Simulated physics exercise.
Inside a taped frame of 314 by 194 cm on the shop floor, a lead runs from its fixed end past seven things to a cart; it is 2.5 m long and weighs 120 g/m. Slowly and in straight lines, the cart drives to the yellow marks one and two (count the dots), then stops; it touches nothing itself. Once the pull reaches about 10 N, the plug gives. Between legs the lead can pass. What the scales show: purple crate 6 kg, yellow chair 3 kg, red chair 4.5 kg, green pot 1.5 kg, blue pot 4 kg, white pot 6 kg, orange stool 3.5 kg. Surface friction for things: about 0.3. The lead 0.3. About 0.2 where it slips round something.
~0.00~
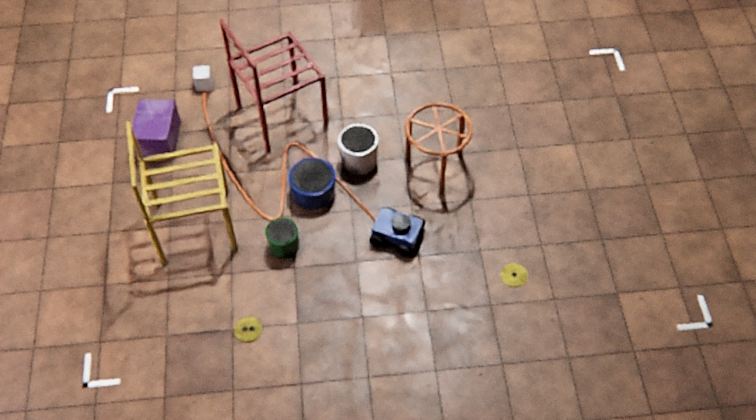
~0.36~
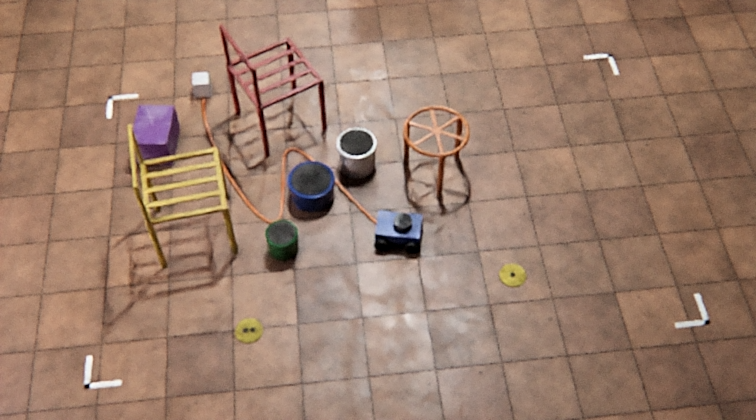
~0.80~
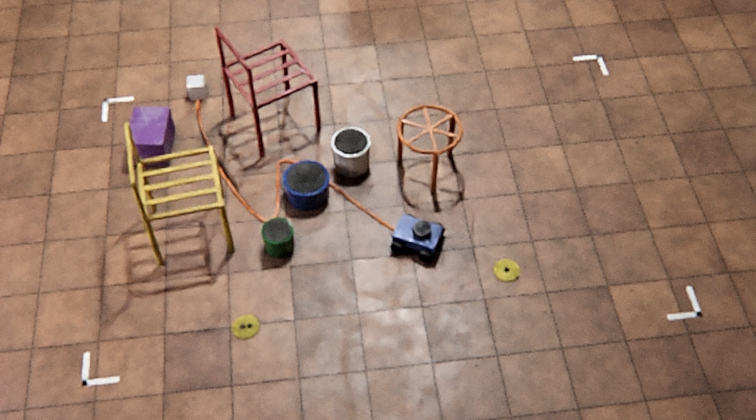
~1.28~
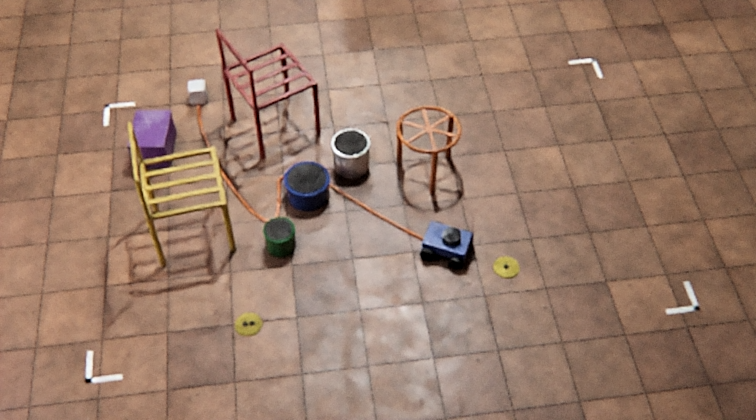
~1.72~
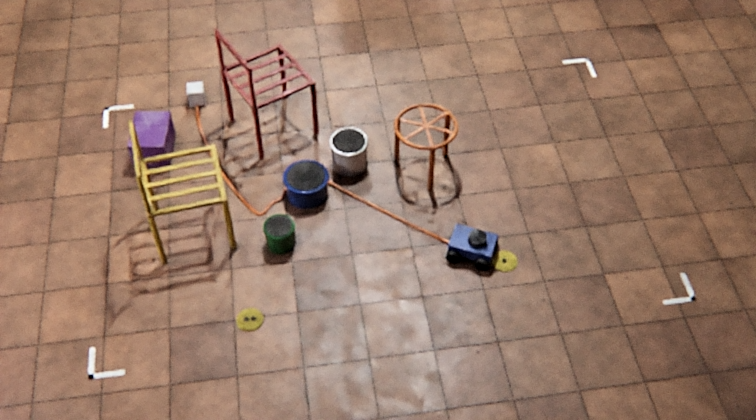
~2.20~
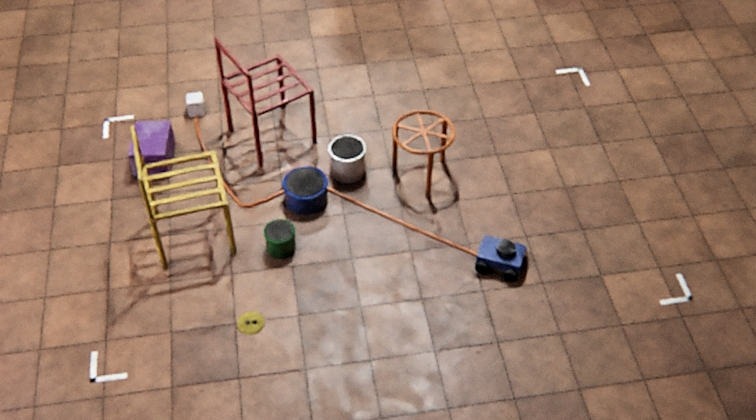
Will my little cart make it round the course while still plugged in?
Yes, the plug stays in.
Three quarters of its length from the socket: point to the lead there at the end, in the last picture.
(333, 251) or so.
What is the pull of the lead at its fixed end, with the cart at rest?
0 N.
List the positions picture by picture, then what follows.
The first picture shows shows, yellow chair (182, 182); red chair (275, 67); marks (514, 275) (249, 330); lead runs through (283, 203) (357, 201); cart (389, 232).
In the second picture, shows, lead runs through (282, 206) (357, 204); cart (390, 234).
In the third picture, shows, lead runs through (278, 205) (371, 214); cart (409, 239).
In the fourth picture, shows, lead runs through (279, 205) (396, 225); cart (438, 246).
In the fifth picture, shows, lead runs through (420, 229); cart (463, 248).
The sixth picture shows shows, yellow chair (183, 184); red chair (267, 83); lead runs through (368, 208) (447, 242); cart (491, 259).
At 3.3 s, cart at (447, 275), lead slack at the fixed end; nothing else has moved.
At 4.4 s, cart at (379, 291), lead slack at the fixed end; nothing else has moved.
At 5.5 s, cart at (308, 308), lead slack at the fixed end; nothing else has moved.
At 6.6 s, cart at (252, 321), lead slack at the fixed end; nothing else has moved.
At 7.0 s, cart at (252, 321), lead slack at the fixed end; nothing else has moved.
